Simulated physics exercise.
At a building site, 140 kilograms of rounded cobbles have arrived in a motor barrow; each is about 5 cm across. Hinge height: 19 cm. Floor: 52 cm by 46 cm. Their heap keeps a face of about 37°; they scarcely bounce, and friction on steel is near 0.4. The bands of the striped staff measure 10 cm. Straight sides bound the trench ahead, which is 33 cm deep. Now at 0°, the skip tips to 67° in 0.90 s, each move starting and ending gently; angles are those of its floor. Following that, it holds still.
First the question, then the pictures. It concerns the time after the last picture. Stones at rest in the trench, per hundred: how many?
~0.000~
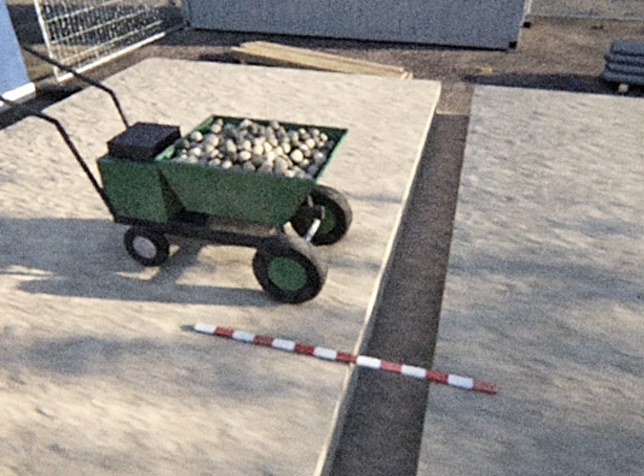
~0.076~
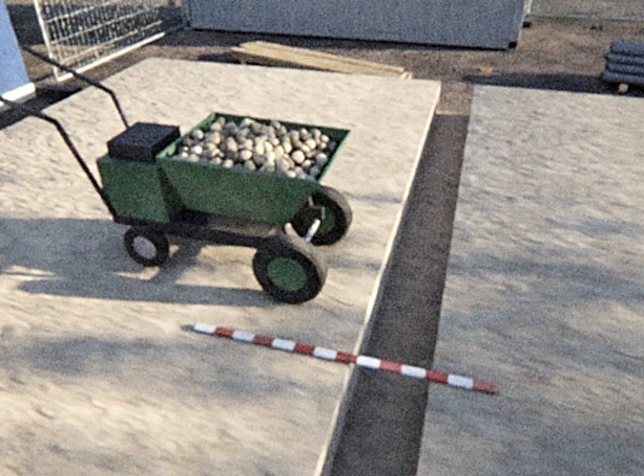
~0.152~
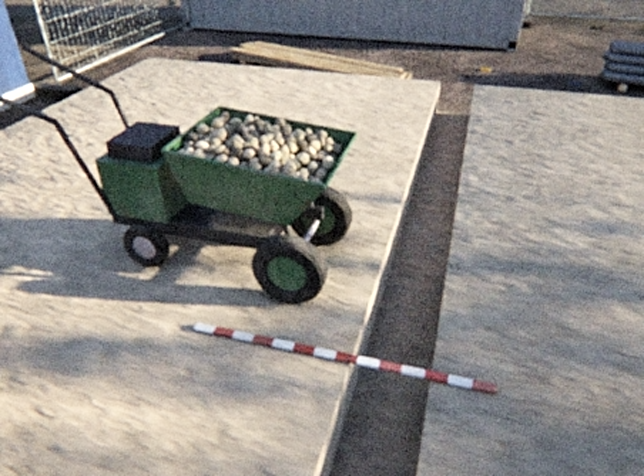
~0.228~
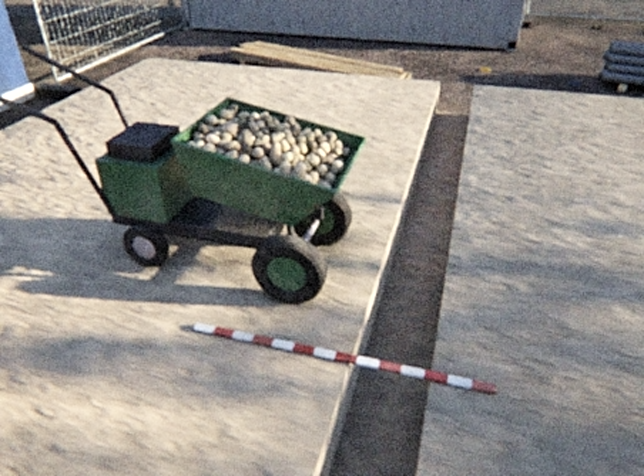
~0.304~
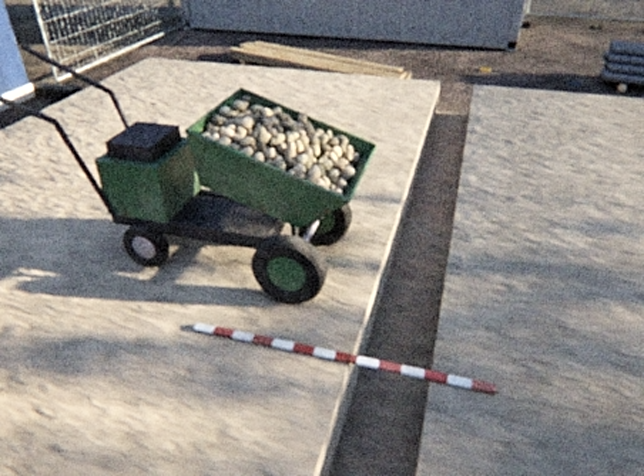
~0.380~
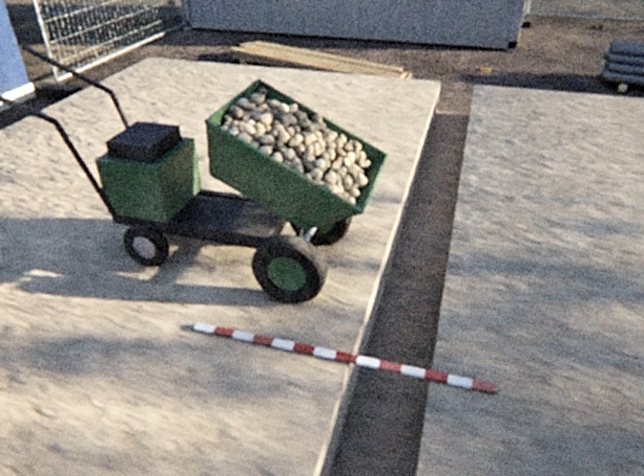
Approx. 49 %.
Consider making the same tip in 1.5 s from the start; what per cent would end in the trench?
With that timing, about 60 per cent.
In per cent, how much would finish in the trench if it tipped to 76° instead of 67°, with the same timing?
About 55%.
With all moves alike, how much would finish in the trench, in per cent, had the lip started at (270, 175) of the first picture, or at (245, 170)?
Some 80 and some 65 per cent, in that order.
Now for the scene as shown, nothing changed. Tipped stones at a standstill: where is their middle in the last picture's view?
Their centre sits close to (434, 318).
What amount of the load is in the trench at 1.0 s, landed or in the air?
About 15 per cent by then.
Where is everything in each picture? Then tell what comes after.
The first frame shows lip at (316, 182), floor tilted 0°, highest stones at (262, 136).
The second frame shows lip at (319, 183), floor tilted 1°, highest stones at (256, 134); the stones move at 0.3 m/s on average.
The third frame shows lip at (326, 187), floor tilted 5°, highest stones at (244, 128); the stones move at 0.6 m/s on average.
In the fourth frame, the skip is at 11°, its lip at (336, 193); the top of the load is at (241, 118); the stones move at 0.8 m/s on average.
The fifth frame shows lip at (349, 201), floor tilted 18°, highest stones at (247, 109); the stones move at 0.9 m/s on average.
In the sixth frame, the skip is at 26°, its lip at (363, 213); the top of the load is at (252, 102); the stones move at 1.0 m/s on average.
After 0.7 s the floor is at 57°; 100 % in the skip; the foremost stones are at (406, 209).
After 1.0 s the floor is at 67°; 71 % in the skip, 16 % in the trench, 13 % past the trench; the foremost stones are at (486, 292).
After 1.4 s the floor is at 67°; 41 % in the skip, 24 % in the trench, 36 % past the trench; the foremost stones are at (610, 306).
After 3.3 s the floor is at 67°; 14 % in the skip, 49 % in the trench, 36 % past the trench; the foremost stones are past the picture's edge.
